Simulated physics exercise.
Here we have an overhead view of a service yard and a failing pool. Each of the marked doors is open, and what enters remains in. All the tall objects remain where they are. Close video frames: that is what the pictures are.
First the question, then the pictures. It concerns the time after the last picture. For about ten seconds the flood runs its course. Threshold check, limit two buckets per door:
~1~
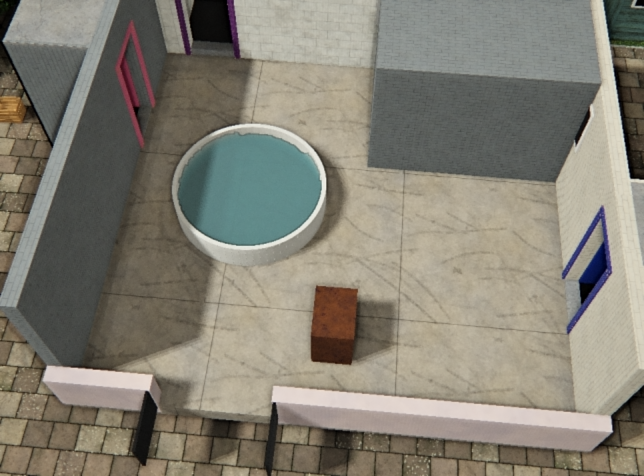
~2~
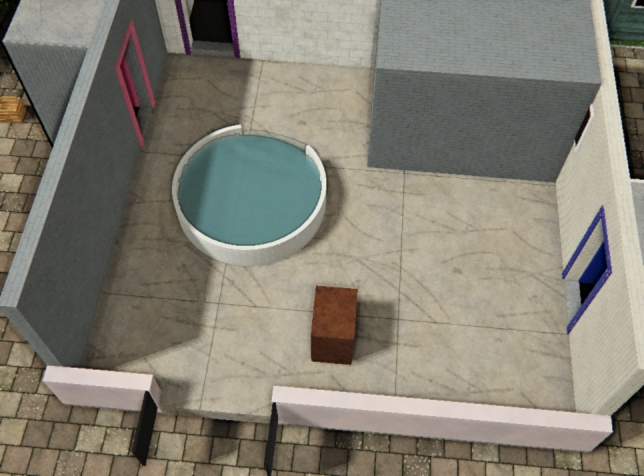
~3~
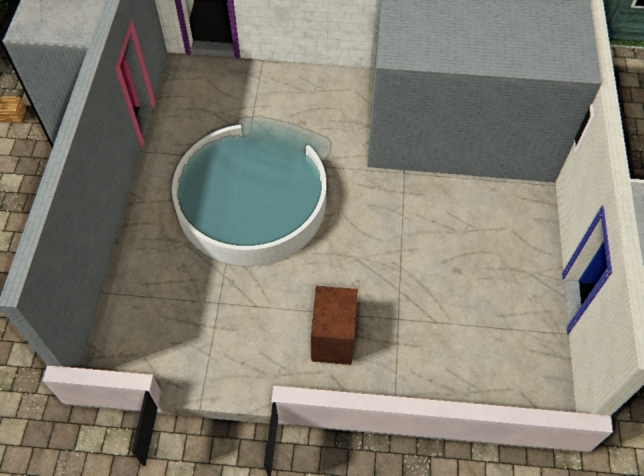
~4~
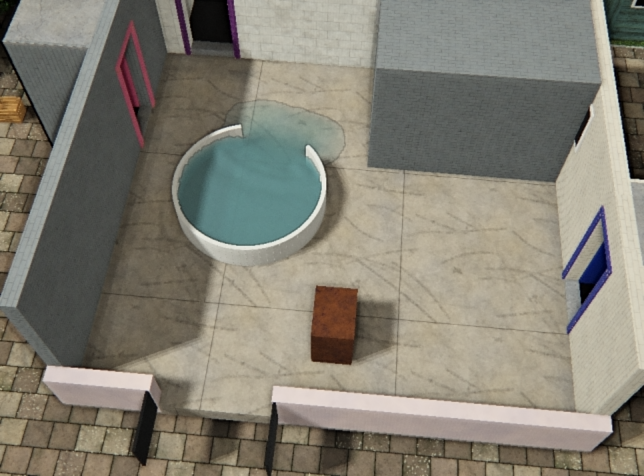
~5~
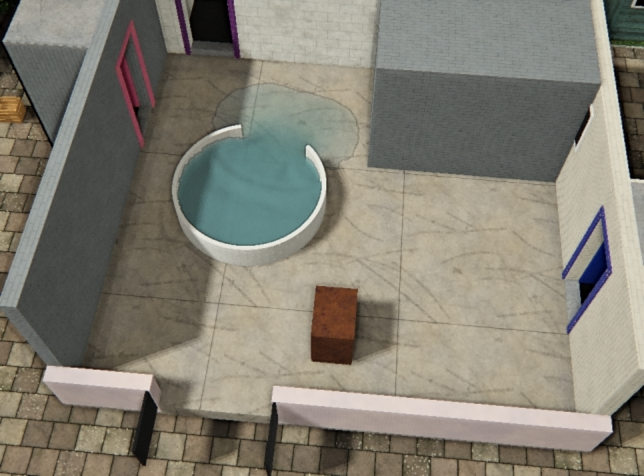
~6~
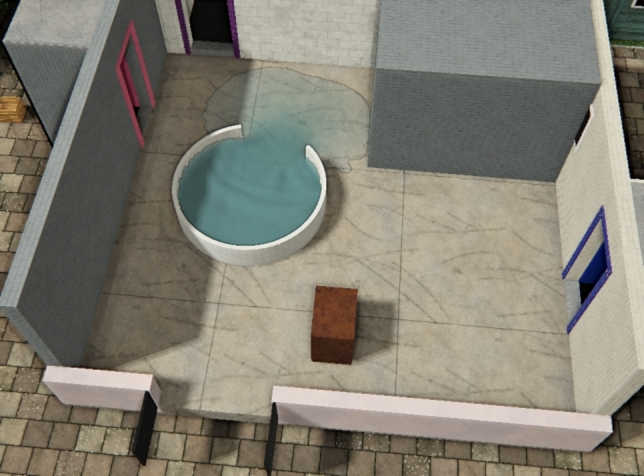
In order: The purple door does not top two buckets, the blue door does not top two buckets, the pink door tops two buckets.
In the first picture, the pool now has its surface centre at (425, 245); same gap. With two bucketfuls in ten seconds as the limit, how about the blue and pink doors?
Briefly, the blue tops that amount and the pink remains beneath it.
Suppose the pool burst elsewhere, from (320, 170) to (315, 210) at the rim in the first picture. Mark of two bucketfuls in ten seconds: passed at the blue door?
Result - blue overshoots.
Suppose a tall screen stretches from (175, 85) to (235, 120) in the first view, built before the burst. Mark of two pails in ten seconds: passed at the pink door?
Well, the pink door simply comes in short.
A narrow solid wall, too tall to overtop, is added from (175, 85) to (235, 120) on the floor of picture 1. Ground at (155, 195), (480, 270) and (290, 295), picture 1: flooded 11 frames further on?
Taking them in order, I'd say parched, parched and parched.
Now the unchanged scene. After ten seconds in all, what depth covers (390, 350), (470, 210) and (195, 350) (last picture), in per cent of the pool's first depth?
In order: Roughly 4, 2 and 12 in a hundred.
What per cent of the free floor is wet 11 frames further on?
Estimate: Some 15 in a hundred.
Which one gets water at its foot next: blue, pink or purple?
Soonest: The one in purple.
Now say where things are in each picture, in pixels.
The round pool at (250, 186) is whole and still, in the first picture.
Water pours out on the round pool's far side and has run to a hidden place, in the second picture.
Water pours out on the round pool's far side and has run to (243, 121), in the third picture.
Water pours out on the round pool's far side and has run to (239, 107), in the fourth picture.
Water pours out on the round pool's far side and has run to (236, 95), in the fifth picture.
Water pours out on the round pool's far side and has run to (270, 71), in the sixth picture.
A moment on, water covers 15 % of the floor; the purple door wet at the sill, nothing in, the blue door not reached, the pink door not reached.
Next, water covers 15 % of the floor; the purple door wet at the sill, nothing in, the blue door not reached, the pink door not reached.
Then, water covers 25 % of the floor; the purple door wet at the sill, nothing in, the blue door not reached, the pink door wet at the sill, nothing in.
Later, water covers 50 % of the floor; the purple door under two buckets in, the blue door not reached, the pink door under two buckets in.
In the end, water covers 85 % of the floor; the purple door under two buckets in, the blue door wet at the sill, nothing in, the pink door over two buckets in.
